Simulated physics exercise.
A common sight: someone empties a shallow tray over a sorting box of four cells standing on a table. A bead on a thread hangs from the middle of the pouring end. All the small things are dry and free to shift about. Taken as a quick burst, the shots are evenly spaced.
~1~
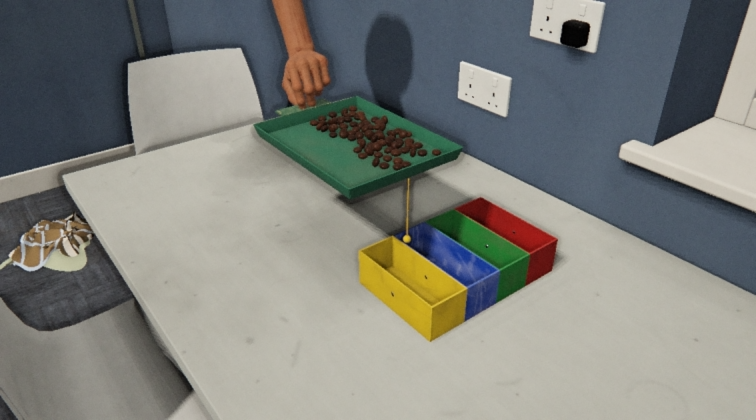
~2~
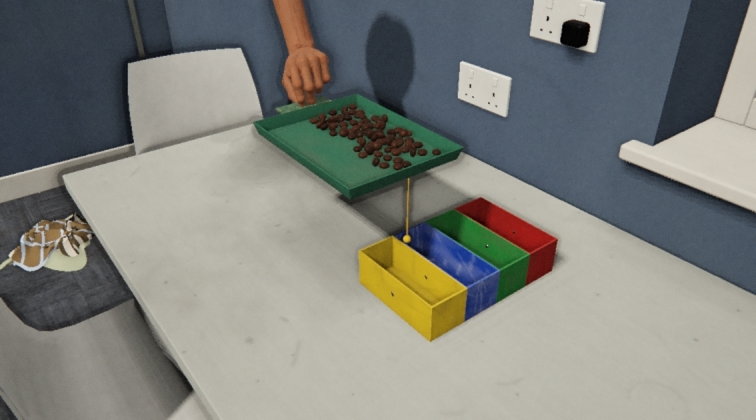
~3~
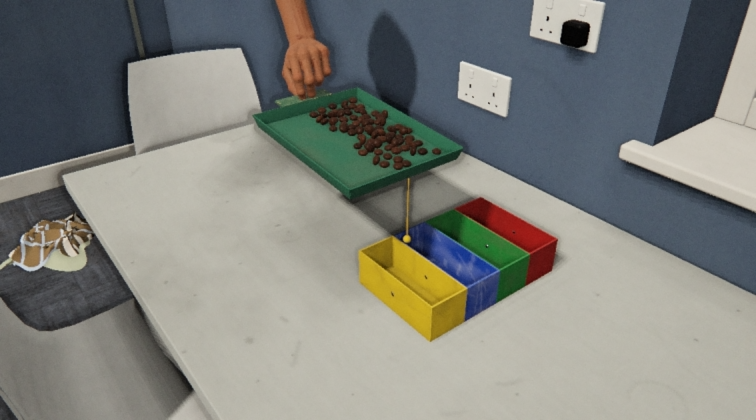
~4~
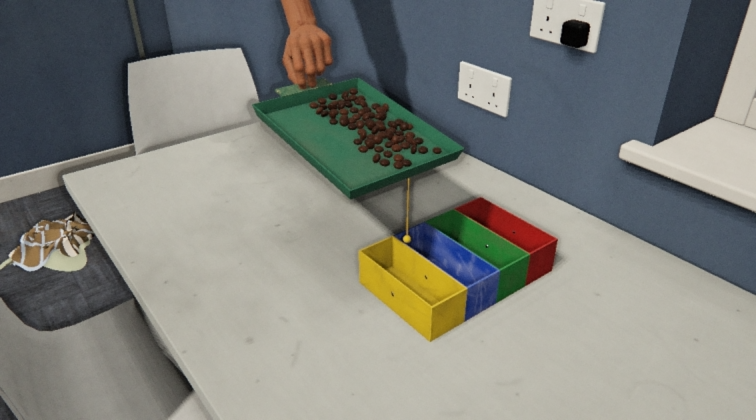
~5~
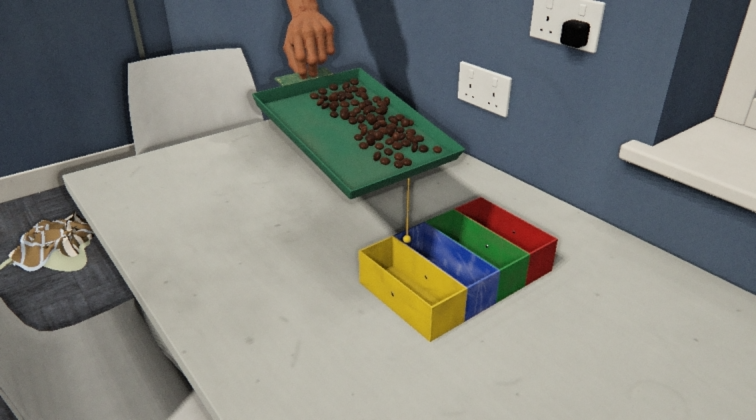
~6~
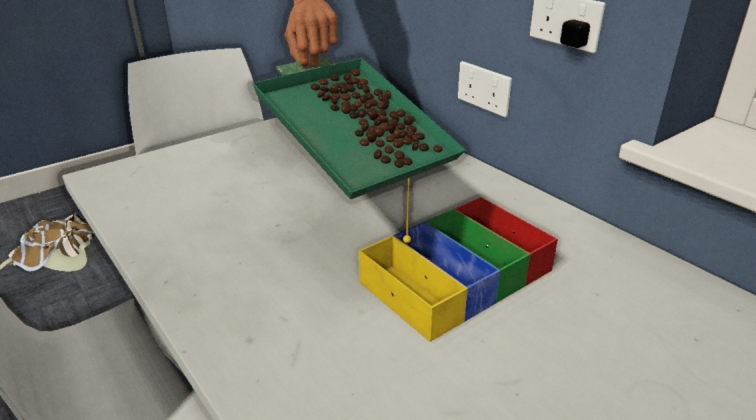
At first, a hand holds a green tray of brown chocolate drops almost level above a box with yellow, blue, green and red cells, a bead hanging from the tray's near end. The hand then slowly raises the far end, steepening the tray's slant, while the drops stay bunched on it.
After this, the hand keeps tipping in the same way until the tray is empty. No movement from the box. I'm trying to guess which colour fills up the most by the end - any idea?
Go with blue; that cell ends fullest.
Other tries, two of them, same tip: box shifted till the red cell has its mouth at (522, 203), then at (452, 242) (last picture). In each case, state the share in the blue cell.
The first gives 20 %, the second 10 %.
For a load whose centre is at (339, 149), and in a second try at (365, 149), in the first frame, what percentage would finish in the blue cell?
First case around 30 %, second case around 30 %.
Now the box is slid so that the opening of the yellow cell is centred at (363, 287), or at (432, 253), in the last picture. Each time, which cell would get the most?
That green cell first, the cell in yellow second.
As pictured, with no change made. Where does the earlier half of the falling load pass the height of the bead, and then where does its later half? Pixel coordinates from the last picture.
Near (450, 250) and later near (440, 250).
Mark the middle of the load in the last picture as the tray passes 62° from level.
Roughly at (422, 158).
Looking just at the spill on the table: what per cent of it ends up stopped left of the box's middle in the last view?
I make it about 90 percent or so.
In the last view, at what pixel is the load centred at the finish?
(453, 291).
Shortly afterwards, tray tipped steeply; all but a few on the tray; only a few falling or outside the box.
Next, tray tipped past a quarter turn; near a third on the tray; near a quarter in the blue cell; near a quarter in the green cell; a little in the yellow cell; near a quarter falling or outside the box.
Some moments later, tray tipped past a quarter turn; near half in the blue cell; near a quarter in the yellow cell; near a quarter in the green cell; a little falling or outside the box.
In the end, tray tipped past a quarter turn; near half in the blue cell; near a quarter in the yellow cell; near a quarter in the green cell; none at all in the red cell; a little outside the box.
